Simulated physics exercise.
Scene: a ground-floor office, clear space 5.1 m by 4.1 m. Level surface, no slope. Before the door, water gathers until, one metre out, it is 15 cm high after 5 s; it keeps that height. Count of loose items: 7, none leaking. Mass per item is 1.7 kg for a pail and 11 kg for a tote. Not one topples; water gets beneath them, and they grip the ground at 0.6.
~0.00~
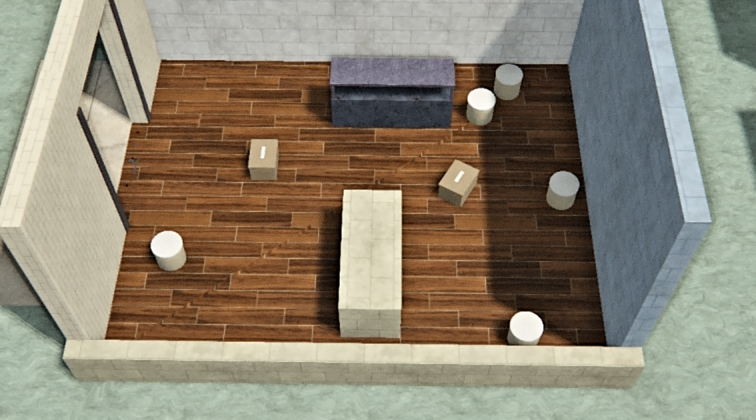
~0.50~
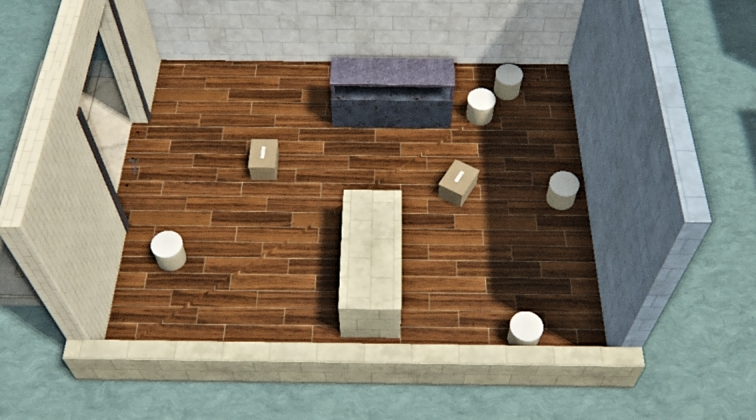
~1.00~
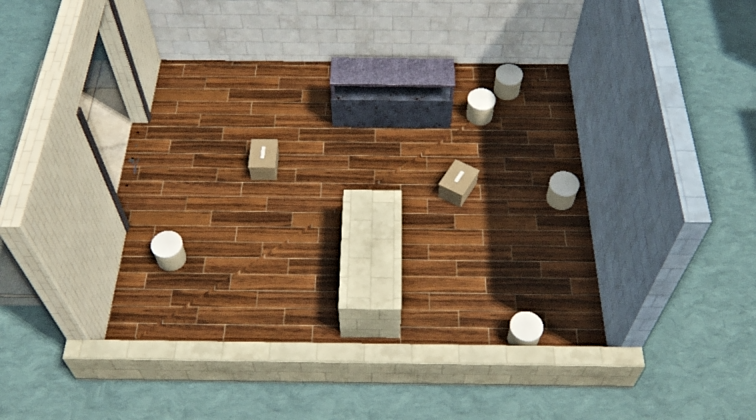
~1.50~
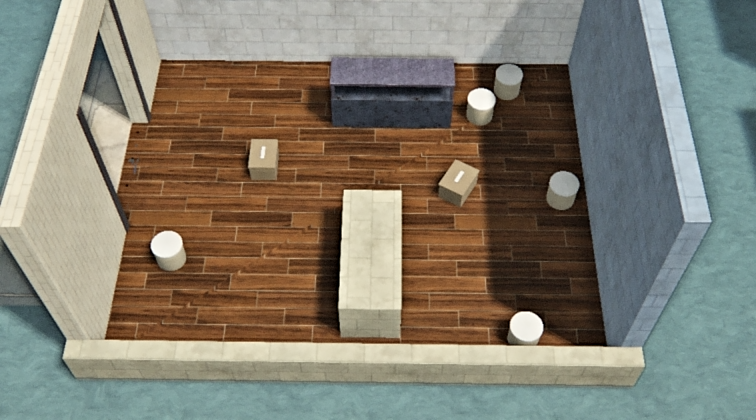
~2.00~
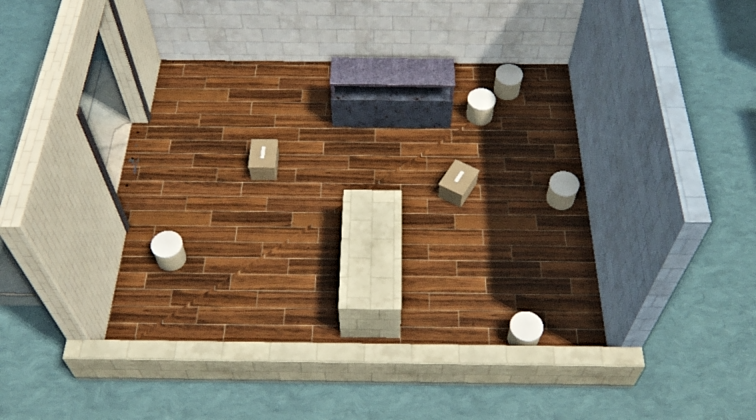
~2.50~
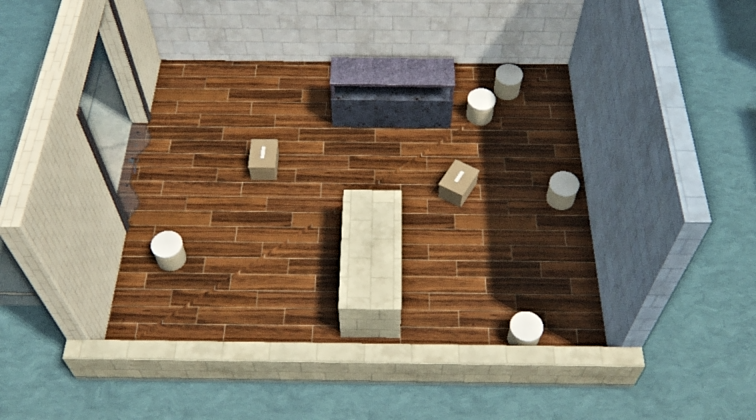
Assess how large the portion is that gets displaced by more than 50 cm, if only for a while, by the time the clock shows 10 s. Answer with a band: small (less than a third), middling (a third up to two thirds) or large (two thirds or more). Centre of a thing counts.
Small.
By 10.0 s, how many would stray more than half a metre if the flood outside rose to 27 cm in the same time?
In that case the number is 7.
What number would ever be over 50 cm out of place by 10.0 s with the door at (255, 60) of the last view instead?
Then it comes to 1.
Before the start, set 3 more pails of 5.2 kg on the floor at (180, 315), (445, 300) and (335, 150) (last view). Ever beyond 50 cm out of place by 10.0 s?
In turn: Under, under, short of it.
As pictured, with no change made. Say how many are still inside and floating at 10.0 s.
Answer: 3.
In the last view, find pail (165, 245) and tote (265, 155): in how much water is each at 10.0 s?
I'd put it at 2 cm and 5 cm respectively.
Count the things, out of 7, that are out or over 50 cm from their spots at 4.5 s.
By my reckoning, 0.
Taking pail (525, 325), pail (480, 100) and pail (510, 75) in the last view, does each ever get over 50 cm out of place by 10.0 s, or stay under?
In that order: Below the mark, below the mark, above the mark.
After 3.5 s 0 of 7 are over 50 cm from their spots; 0 afloat.
After 4.5 s 0 of 7 are over 50 cm from their spots; 0 afloat.
After 7.0 s 0 of 7 are over 50 cm from their spots; 0 afloat.
After 10.0 s 1 of 7 are over 50 cm from their spots, and 1 have been at some point; 3 afloat.
